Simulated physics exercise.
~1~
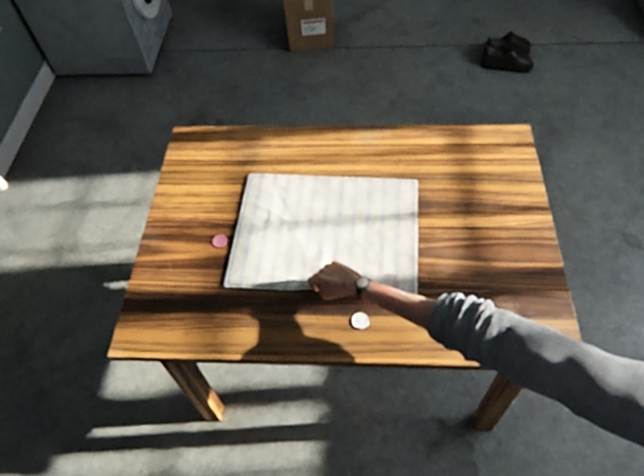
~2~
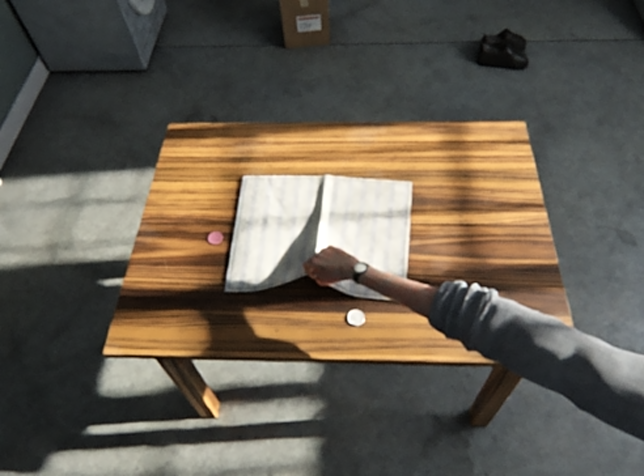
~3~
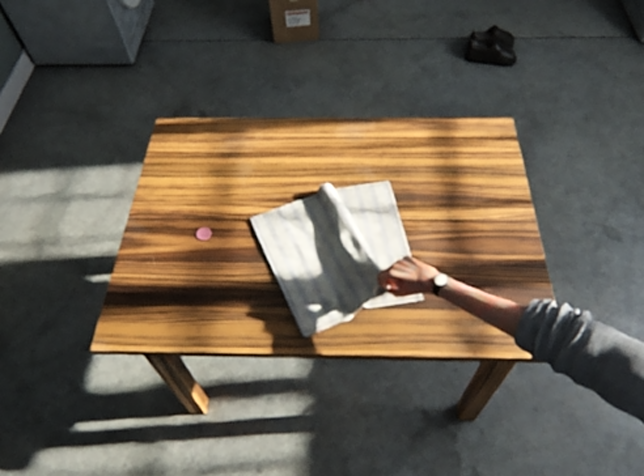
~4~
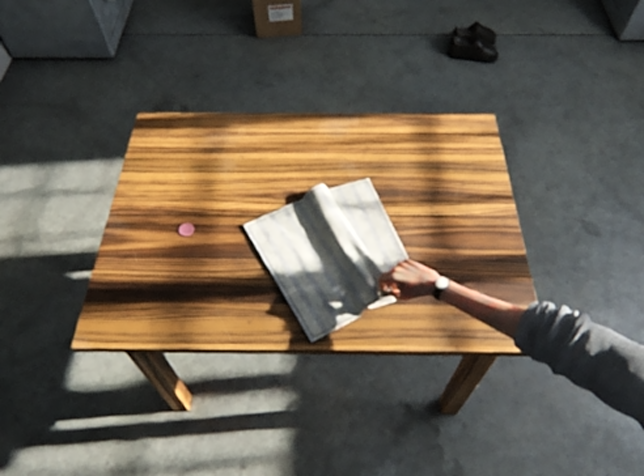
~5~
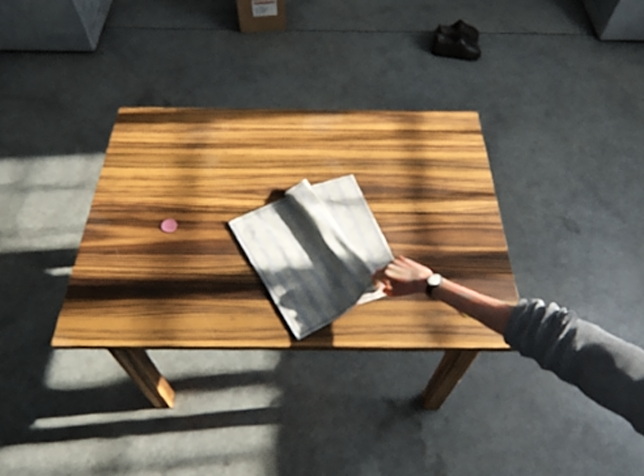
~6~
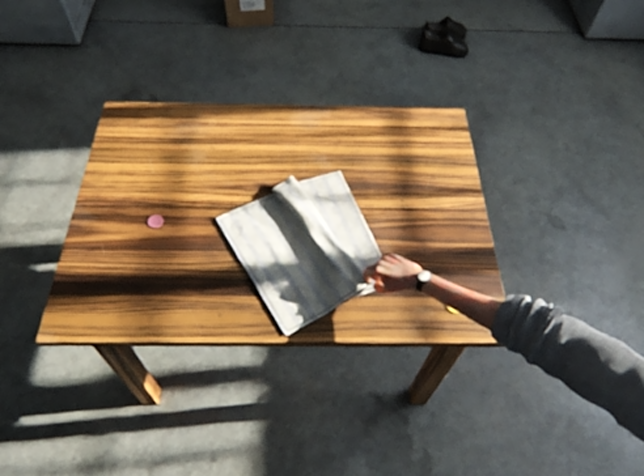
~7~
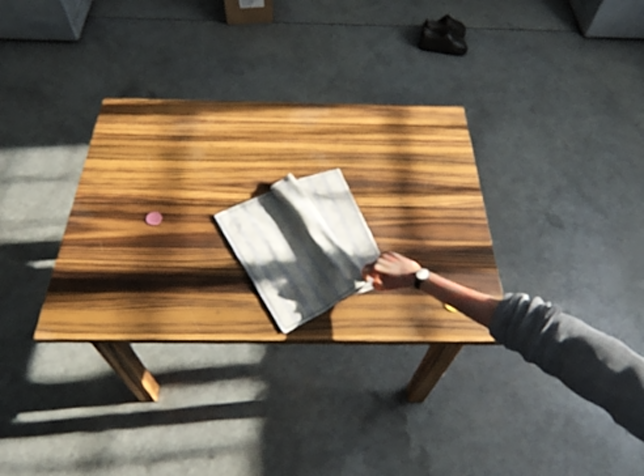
A hand folds a pale cloth on a wooden table, covering a small white disc.
